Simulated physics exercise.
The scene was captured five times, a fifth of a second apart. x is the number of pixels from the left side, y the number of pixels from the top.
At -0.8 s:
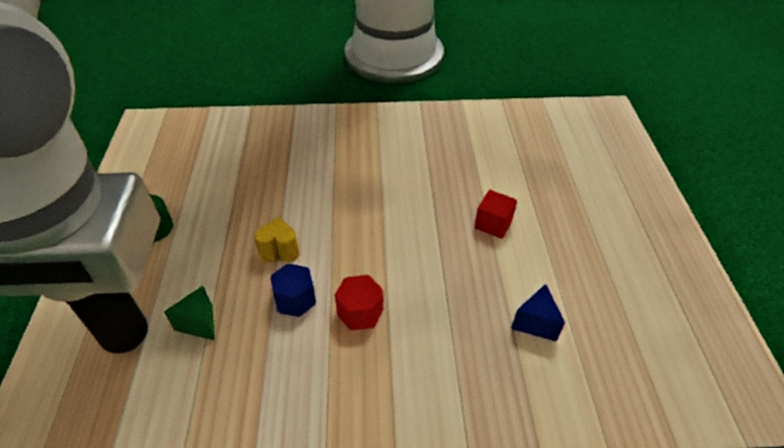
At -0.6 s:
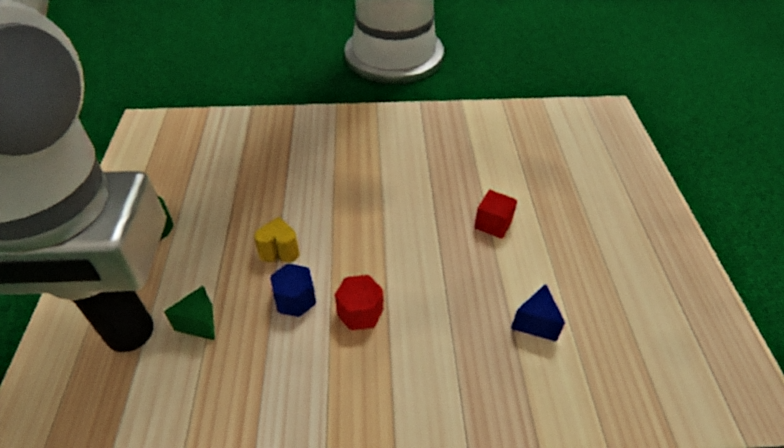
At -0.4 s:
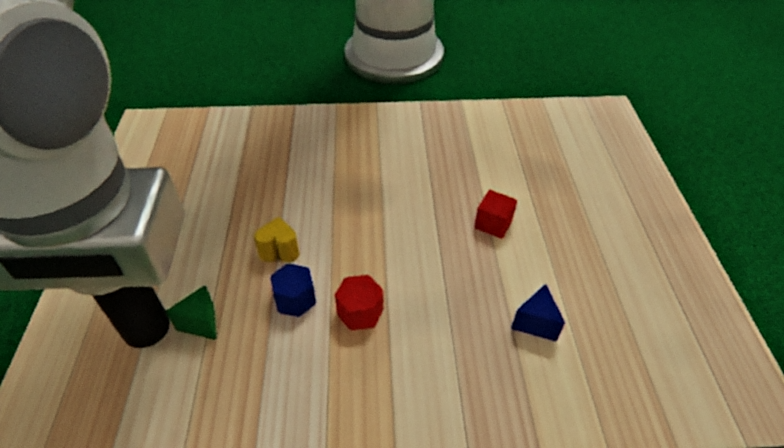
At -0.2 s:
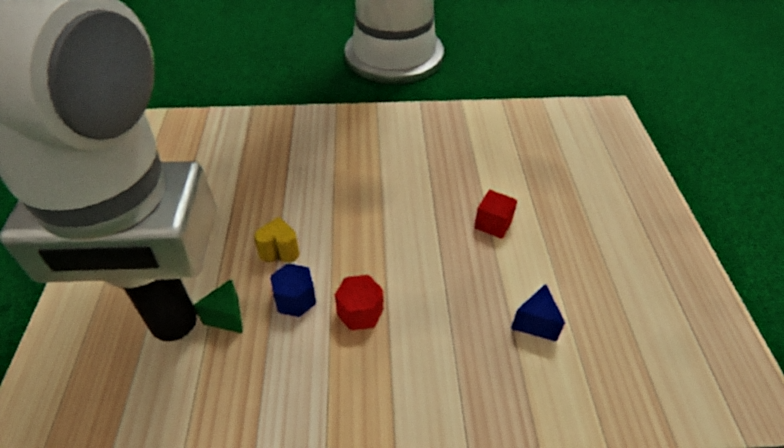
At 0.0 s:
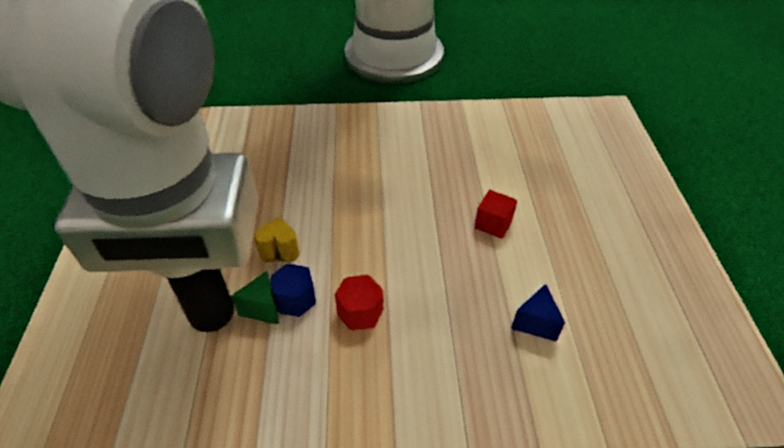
On a wooden board with scattered colored blocks, a robot arm moves its black rod right to the green triangular block, then pushes it rightward until it sits beside the blue hexagonal block, while the other visible blocks stay still.
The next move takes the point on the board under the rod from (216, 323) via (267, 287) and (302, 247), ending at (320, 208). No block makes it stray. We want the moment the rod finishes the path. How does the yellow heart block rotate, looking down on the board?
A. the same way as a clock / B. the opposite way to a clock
B (the opposite way to a clock)
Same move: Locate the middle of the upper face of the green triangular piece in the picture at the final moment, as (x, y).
The middle of its upper face will lie at (326, 239).
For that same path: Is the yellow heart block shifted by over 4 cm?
Yes, that is how it ends up.
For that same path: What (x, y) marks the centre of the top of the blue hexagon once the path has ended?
Located at (348, 264).
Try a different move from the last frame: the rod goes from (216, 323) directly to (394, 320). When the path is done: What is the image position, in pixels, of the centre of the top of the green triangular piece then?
When the path ends, it will be at (368, 272).
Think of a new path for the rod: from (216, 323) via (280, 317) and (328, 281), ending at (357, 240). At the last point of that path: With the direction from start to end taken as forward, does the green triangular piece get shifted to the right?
Yes, that is how it ends up.
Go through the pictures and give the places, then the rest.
Rod's lower end (125, 335); green triangular piece (191, 305); yellow heart block (275, 231); blue hexagon (291, 280); red hexagon (359, 292), in the first frame.
Rod (131, 333); blocks still, in the second frame.
Rod (148, 329); blocks still, in the third frame.
Rod (175, 323); green triangular piece (220, 299), in the fourth frame.
Rod (212, 314); green triangular piece (257, 290); yellow heart block (275, 231); blue hexagon (291, 280); red hexagon (359, 292), in the fifth frame.
The first path, step by step. One third of the way, rod (265, 278); green triangular piece (307, 264), turned 30° clockwise; blue hexagon (340, 267), turned 30° clockwise; red hexagon (368, 294), turned 20° clockwise.
Two thirds of the way, rod (300, 239); green triangular piece (326, 239), turned 100° clockwise; yellow heart block (284, 207), turned 35° anticlockwise; blue hexagon (348, 264), turned 50° clockwise; red hexagon (370, 295), turned 25° clockwise.
At the end, rod (319, 199); green triangular piece (326, 239), turned 100° clockwise; yellow heart block (283, 191), turned 90° anticlockwise; blue hexagon (348, 264), turned 50° clockwise; red hexagon (370, 295), turned 25° clockwise.
